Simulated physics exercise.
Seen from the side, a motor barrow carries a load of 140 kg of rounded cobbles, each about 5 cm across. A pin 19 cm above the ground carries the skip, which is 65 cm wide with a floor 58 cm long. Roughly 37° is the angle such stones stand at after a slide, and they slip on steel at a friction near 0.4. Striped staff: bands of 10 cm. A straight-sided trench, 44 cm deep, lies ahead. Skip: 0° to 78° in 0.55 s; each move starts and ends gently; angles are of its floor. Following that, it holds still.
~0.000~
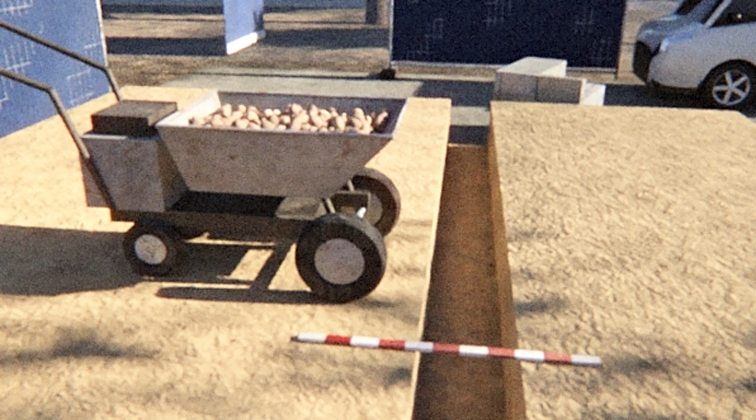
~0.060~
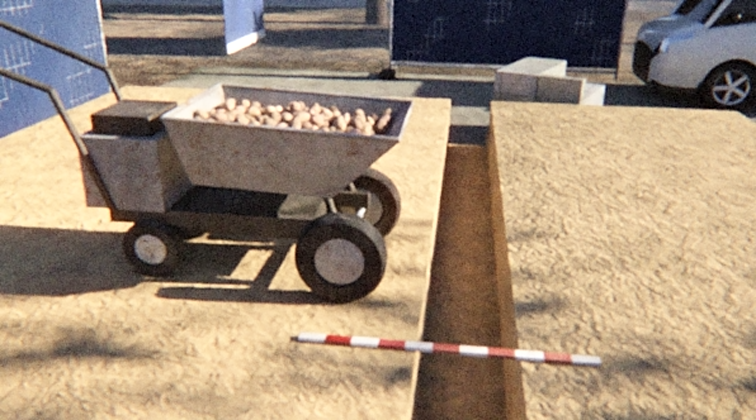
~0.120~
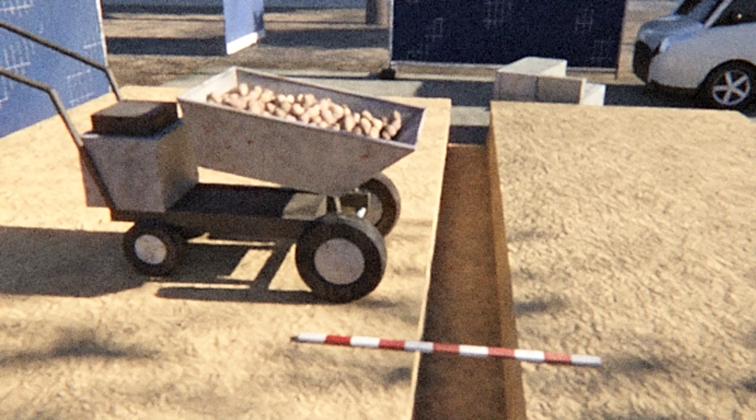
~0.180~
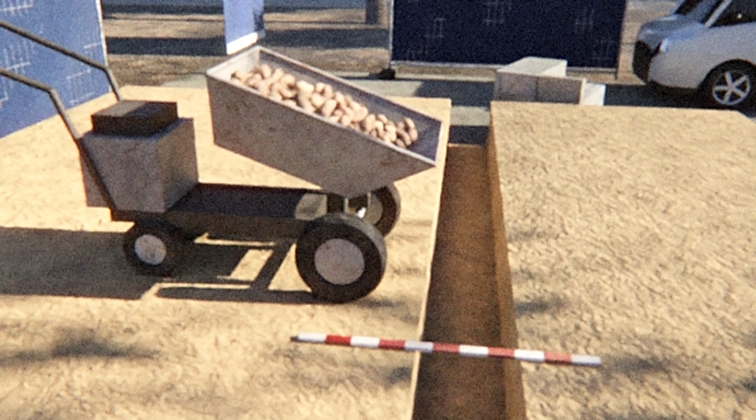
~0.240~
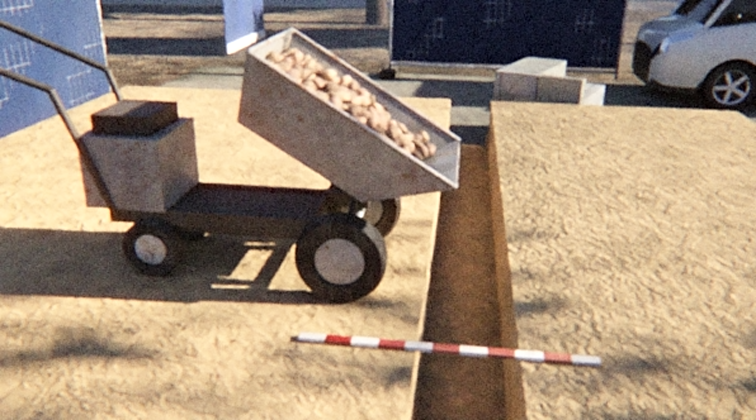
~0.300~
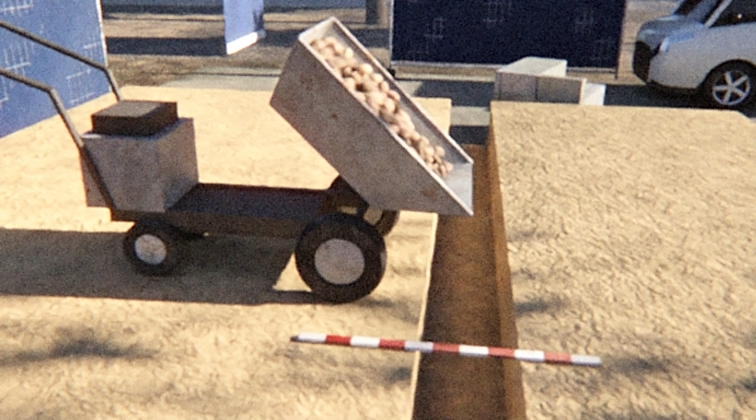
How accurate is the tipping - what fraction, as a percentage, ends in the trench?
Close to 29 in every hundred.
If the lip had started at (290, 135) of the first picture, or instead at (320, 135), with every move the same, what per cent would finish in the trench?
75 % and 80 %.
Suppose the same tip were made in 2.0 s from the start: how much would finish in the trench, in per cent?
Roughly 50 per cent.
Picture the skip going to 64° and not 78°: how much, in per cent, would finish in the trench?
I'd expect around 25 in a hundred.
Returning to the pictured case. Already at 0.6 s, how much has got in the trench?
I'd say near 15 per cent at that time.
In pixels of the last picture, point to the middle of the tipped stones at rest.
Somewhere near pixel (578, 281).
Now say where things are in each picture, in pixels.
In the first picture, lip at (393, 138), floor tilted 0°, highest stones at (300, 115).
In the second picture, the skip is at 3°, its lip at (399, 141); the top of the load is at (285, 112); the stones move at 0.6 m/s on average.
In the third picture, lip at (415, 149), floor tilted 10°, highest stones at (247, 97); the stones move at 1.2 m/s on average.
In the fourth picture, the skip is at 20°, its lip at (436, 165); the top of the load is at (258, 77); the stones move at 1.7 m/s on average.
In the fifth picture, the skip is at 32°, its lip at (456, 188); the top of the load is at (289, 59); the stones move at 1.9 m/s on average.
In the sixth picture, the skip is at 44°, its lip at (472, 216); the top of the load is at (327, 48); the stones move at 2.0 m/s on average.
After 0.4 s the floor is at 65°; 100 % in the skip; the foremost stones are at (469, 207).
After 0.6 s the floor is at 78°; 48 % in the skip, 13 % in the trench, 40 % past the trench; the foremost stones are at (583, 280).
After 1.0 s the floor is at 78°; 0 % in the skip, 28 % in the trench, 72 % past the trench; the foremost stones are past the picture's edge.
After 3.0 s the floor is at 78°; 0 % in the skip, 29 % in the trench, 71 % past the trench; the foremost stones are past the picture's edge.
